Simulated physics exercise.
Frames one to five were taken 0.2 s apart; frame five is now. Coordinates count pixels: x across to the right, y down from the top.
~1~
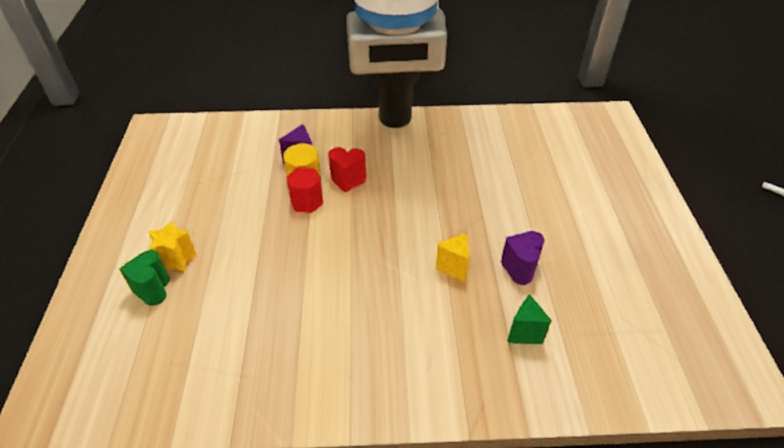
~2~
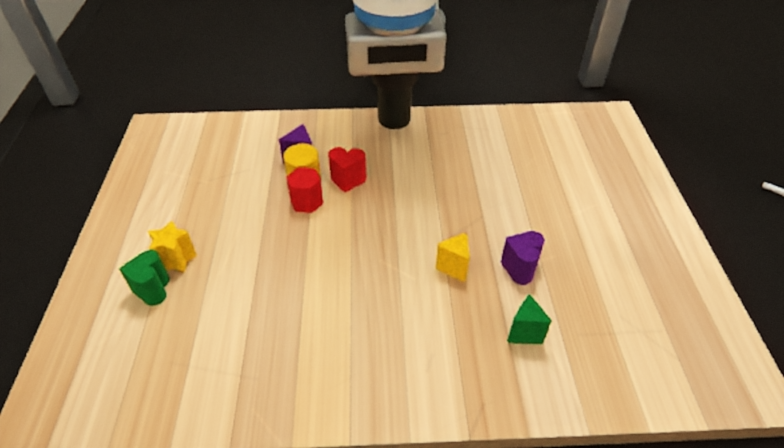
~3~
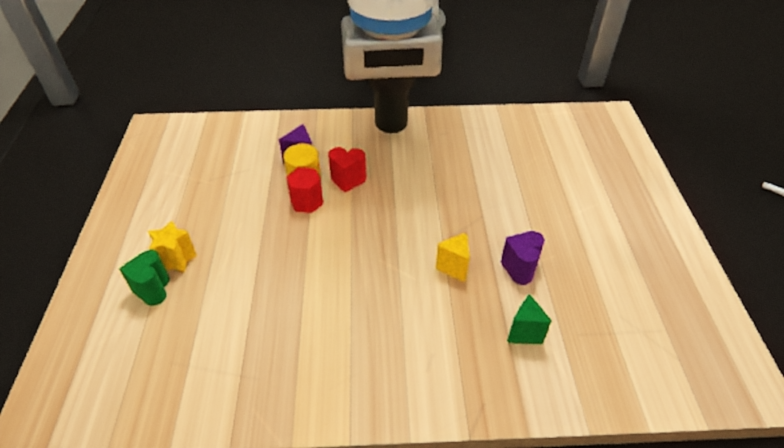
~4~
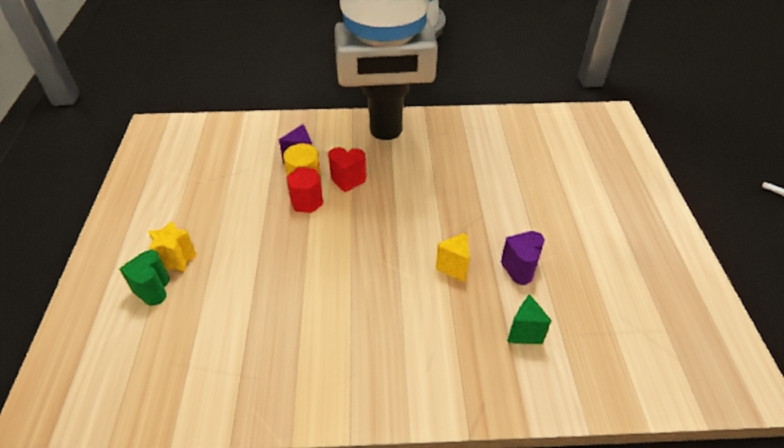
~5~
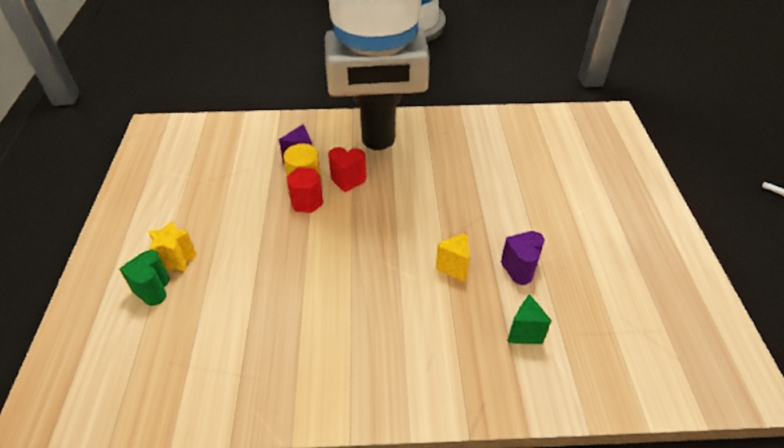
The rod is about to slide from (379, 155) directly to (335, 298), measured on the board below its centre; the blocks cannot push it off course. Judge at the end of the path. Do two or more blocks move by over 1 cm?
My answer is no.
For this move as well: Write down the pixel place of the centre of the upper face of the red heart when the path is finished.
Top centre: (334, 171).
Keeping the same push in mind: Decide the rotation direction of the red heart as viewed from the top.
Top view: Clockwise.
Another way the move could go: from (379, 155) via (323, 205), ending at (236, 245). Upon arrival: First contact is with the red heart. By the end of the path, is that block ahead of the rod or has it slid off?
The rod still drives it.
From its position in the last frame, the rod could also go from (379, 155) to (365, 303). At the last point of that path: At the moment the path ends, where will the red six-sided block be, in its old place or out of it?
It keeps its spot.
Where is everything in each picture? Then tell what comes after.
The first picture shows rod's lower end at (395, 119); red six-sided block at (303, 178); red heart at (346, 156).
The second picture shows rod at (394, 121); blocks still.
The third picture shows rod at (391, 125); blocks still.
The fourth picture shows rod at (386, 131); blocks still.
The fifth picture shows rod at (379, 141); red six-sided block at (303, 178); red heart at (346, 156).
What follows on the original path. One third of the way, rod at (366, 182); red heart at (335, 170), turned 90° clockwise.
Two thirds of the way, rod at (351, 230); red heart at (334, 171), turned 100° clockwise.
At the end, rod at (333, 285); red six-sided block still; red heart at (334, 171), turned 100° clockwise.
